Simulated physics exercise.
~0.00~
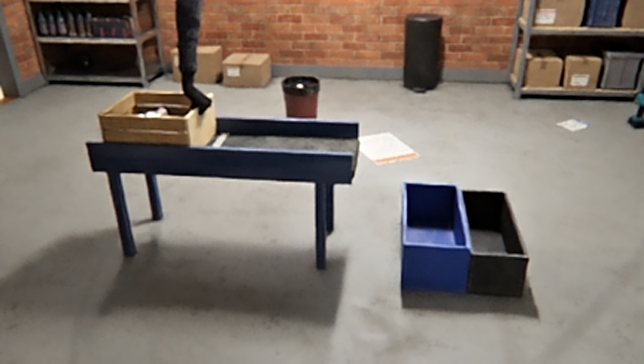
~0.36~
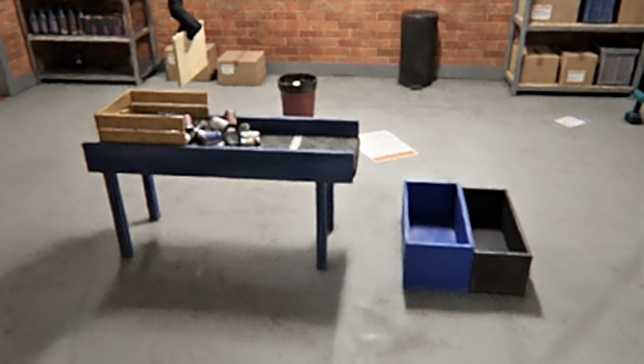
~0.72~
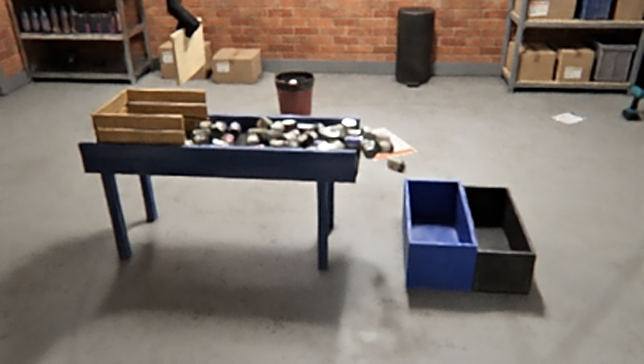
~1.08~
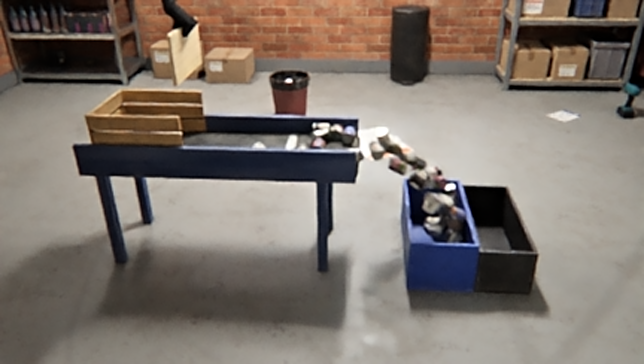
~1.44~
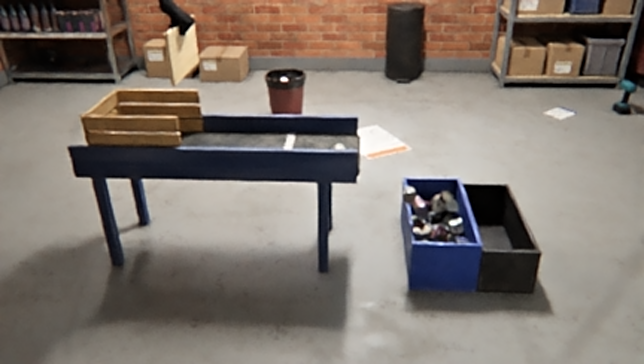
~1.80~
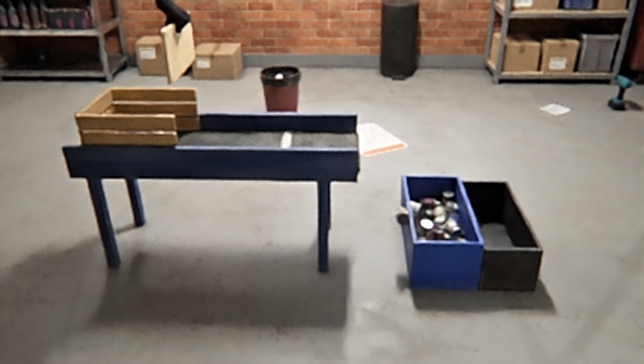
A heap of small tins rode a belt rightward out of a wooden pen once its gate was lifted, then tumbled off the end into the blue box, leaving the black tub beside it empty and one stray on the floor.
